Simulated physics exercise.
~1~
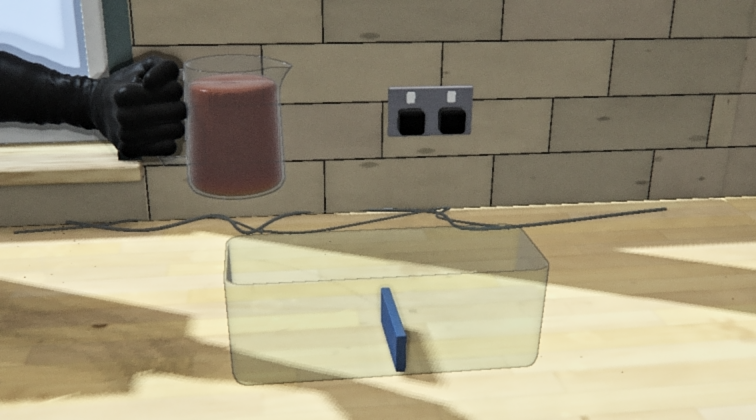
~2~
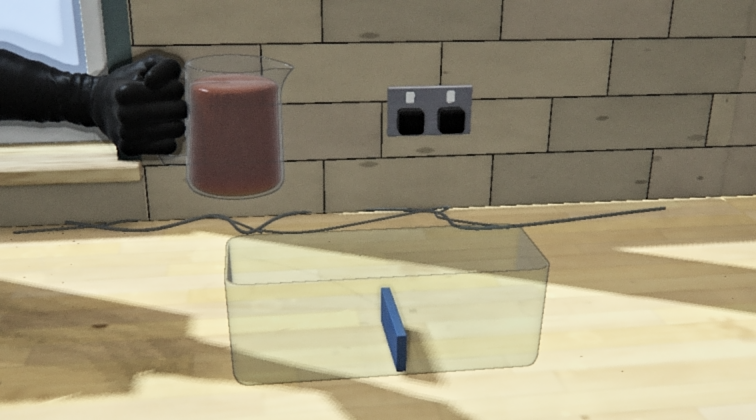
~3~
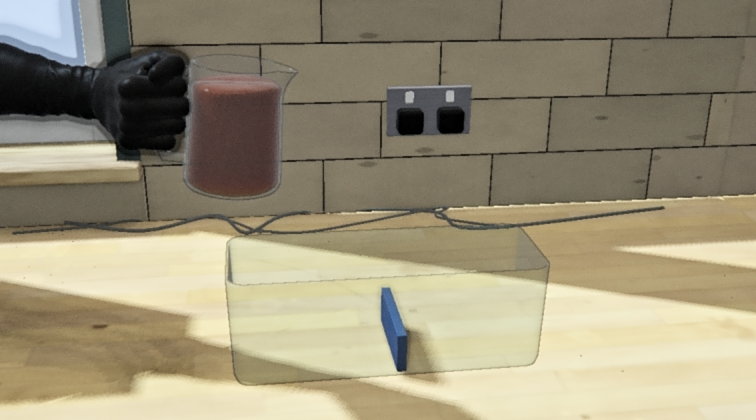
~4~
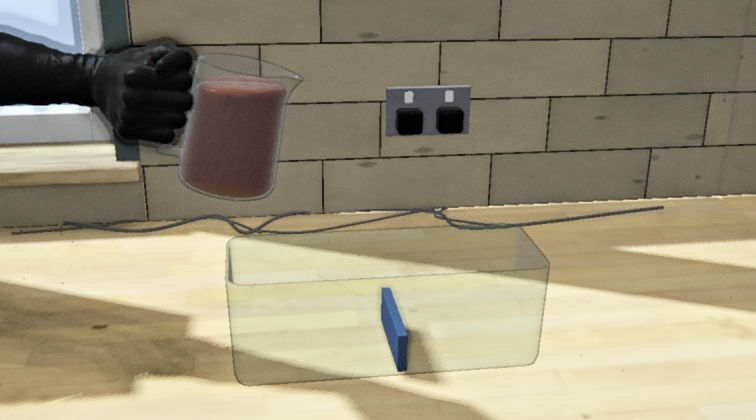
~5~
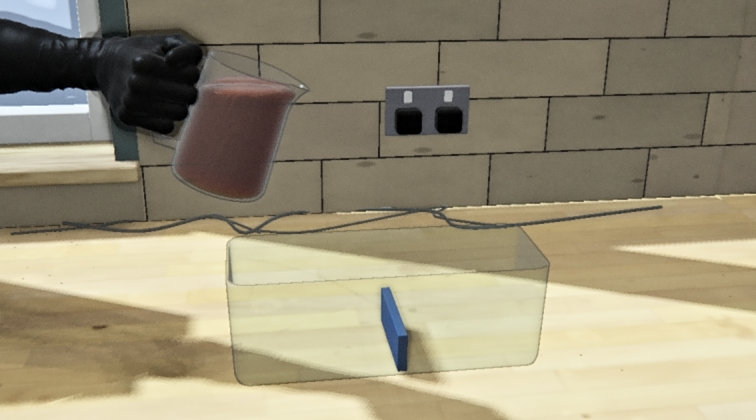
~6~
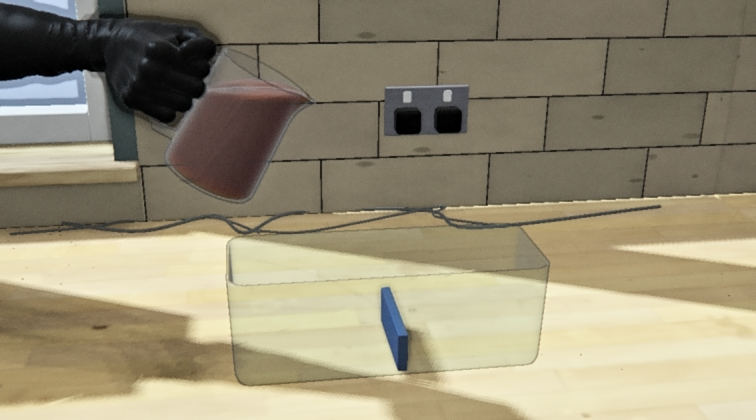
Black-gloved hand tilting a glass jug of reddish-brown liquid gradually to the right above a clear basin with a blue divider.
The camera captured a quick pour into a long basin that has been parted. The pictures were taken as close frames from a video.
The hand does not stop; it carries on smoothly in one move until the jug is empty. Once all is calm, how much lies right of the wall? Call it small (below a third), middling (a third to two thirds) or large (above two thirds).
Small.
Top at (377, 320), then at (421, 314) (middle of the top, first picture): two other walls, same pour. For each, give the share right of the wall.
About 65 % and 5 %.
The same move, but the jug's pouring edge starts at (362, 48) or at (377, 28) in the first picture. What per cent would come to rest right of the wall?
Roughly 95 % and 90 %.
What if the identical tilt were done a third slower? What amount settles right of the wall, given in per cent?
Near 20 %.
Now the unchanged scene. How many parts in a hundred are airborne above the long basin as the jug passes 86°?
It works out to about 20 percent.
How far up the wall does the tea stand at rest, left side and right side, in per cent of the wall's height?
I get 60 % for the left and 20 % for the right.
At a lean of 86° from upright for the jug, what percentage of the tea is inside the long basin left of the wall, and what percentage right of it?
The left part holds around 5 percent, the right part 0 percent.
A moment on, the tilt is 86° and 74 per cent is still to pour, 6 is left of the wall and 0 right of it.
Next, the tilt is 98° and 34 per cent is still to pour, 37 is left of the wall and 7 right of it.
Then the tilt is 98° and 13 per cent is still to pour, 60 is left of the wall and 18 right of it.
Later the tilt is 98° and 5 per cent is still to pour, 72 is left of the wall and 18 right of it.
In the end 79 per cent lies left of the wall, 19 right of it and 2 outside.
